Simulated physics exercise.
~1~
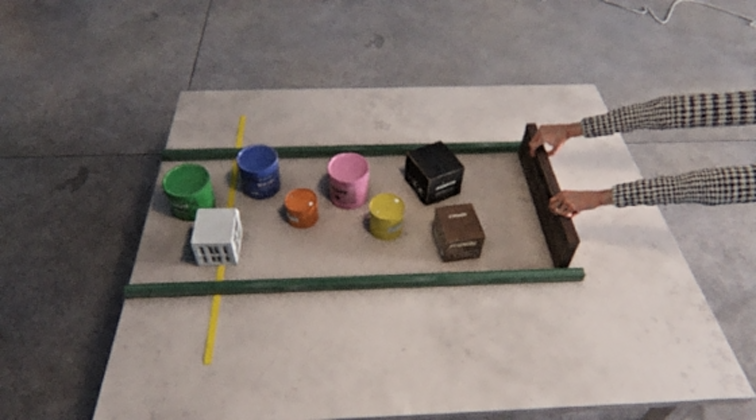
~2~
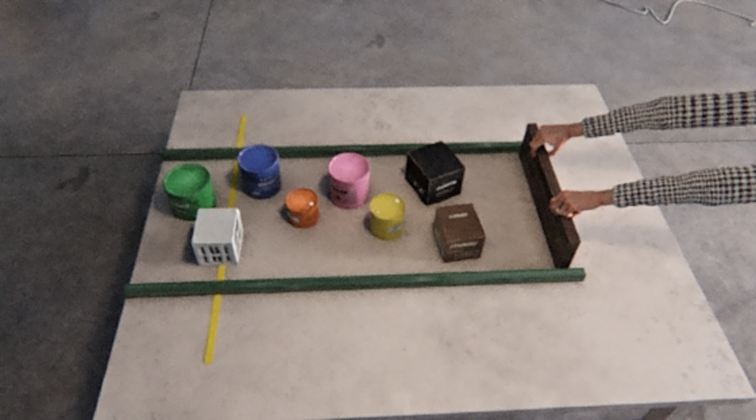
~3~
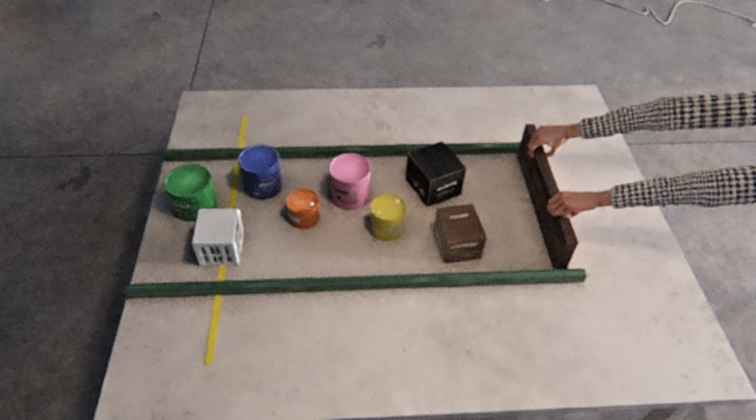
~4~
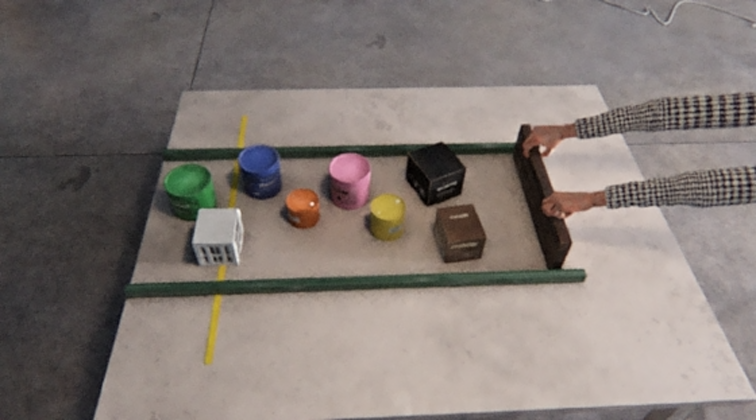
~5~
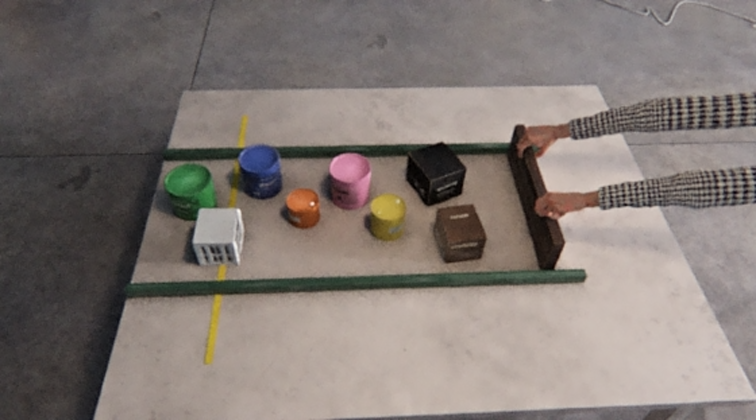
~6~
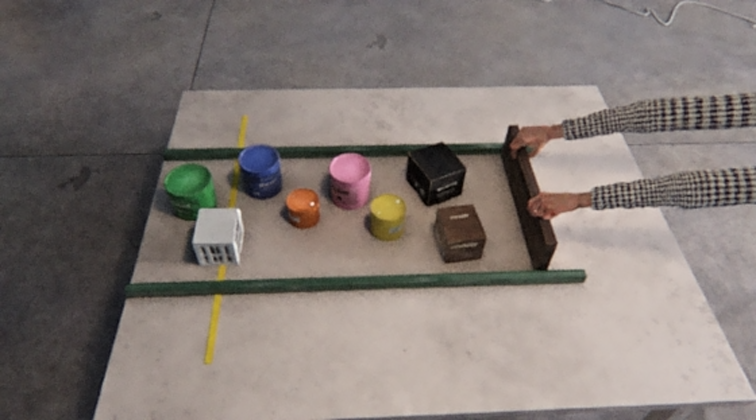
Two hands sliding a dark plank slightly left between green rails on a tabletop, while colourful pails and boxes sit still.
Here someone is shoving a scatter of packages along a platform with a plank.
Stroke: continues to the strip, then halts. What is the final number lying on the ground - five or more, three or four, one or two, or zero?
In the end, the drop-off count sits at one or a two.
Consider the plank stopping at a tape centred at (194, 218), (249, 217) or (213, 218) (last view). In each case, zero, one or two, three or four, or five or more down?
In the order of the places given: 5 or more; either one or two; one or two.
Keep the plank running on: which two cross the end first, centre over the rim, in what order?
Listed earliest first, it's the green pail and then the orange canister.
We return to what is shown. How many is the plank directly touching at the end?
I count 2 of them.
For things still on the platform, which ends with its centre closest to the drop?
The blue pail is the one.
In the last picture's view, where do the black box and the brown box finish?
Final positions: Near (211, 173); near (203, 239).
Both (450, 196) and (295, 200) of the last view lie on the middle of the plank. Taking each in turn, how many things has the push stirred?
Note: First position 2; second position 8.
Early on, none off yet; green pail at rest near (192, 192); white crate at rest near (219, 237); blue pail at rest near (261, 172).
A while later, none off yet; green pail at rest near (192, 192); white crate at rest near (219, 237); blue pail moving near (260, 172).
Further along, none off yet; green pail travelled a little near (173, 189); white crate travelled a little near (195, 244); blue pail travelled about its own width near (203, 161).
Finally, the number that fall off is one or two; lost, orange canister and green pail.
